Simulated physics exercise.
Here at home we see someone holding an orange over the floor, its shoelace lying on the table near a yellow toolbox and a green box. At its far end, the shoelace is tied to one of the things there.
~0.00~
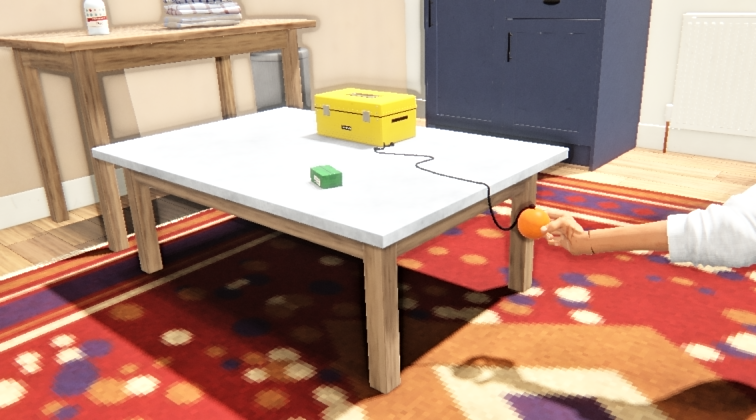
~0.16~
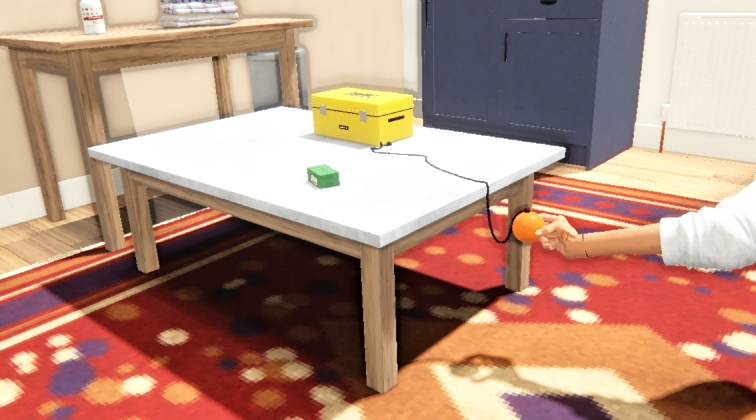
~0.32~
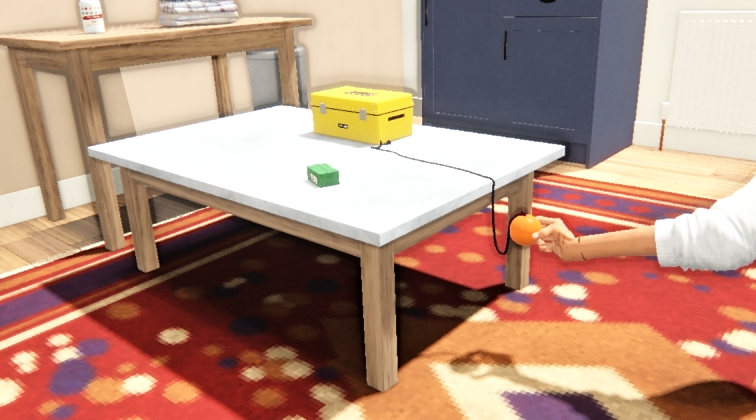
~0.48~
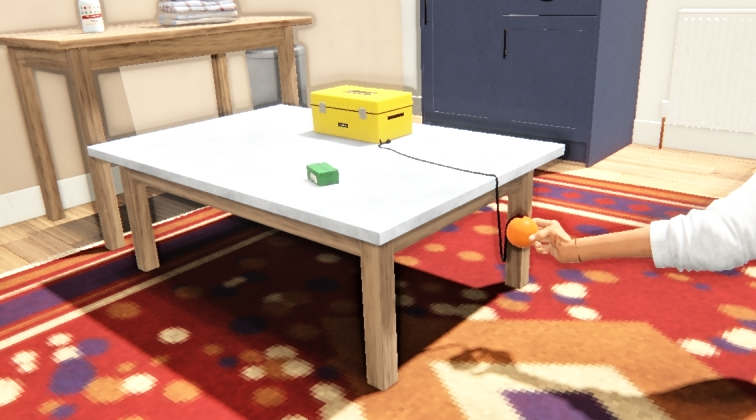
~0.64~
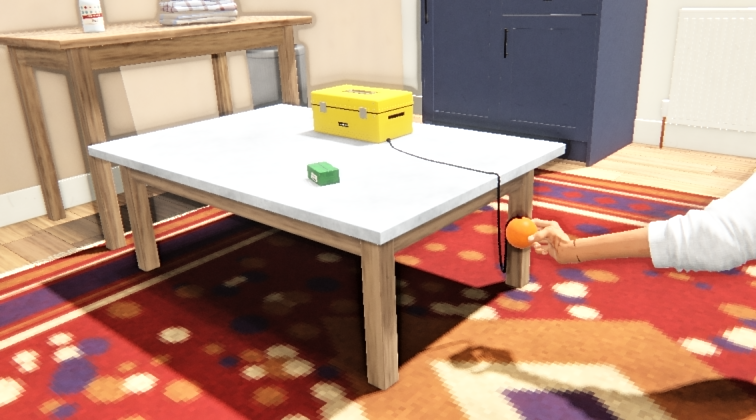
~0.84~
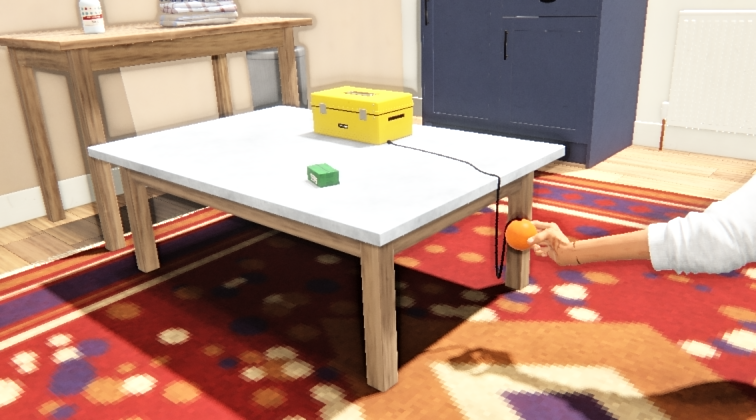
Hand holding an orange ball-like object on a dark cord beside a white-topped table, drifting slightly left as the cord shifts.
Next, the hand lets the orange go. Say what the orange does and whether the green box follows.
One by one: The orange falls to the ground. The green box is not moved.
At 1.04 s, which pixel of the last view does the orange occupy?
About (520, 271).
After 1.04 s, orange off the ground near (520, 270); toolbox in place; box in place.
After 1.26 s, orange on the floor near (517, 335); toolbox in place; box in place.
In the end, orange on the floor near (517, 335); toolbox in place; box in place. The orange drops all the way and the green box stays on top.
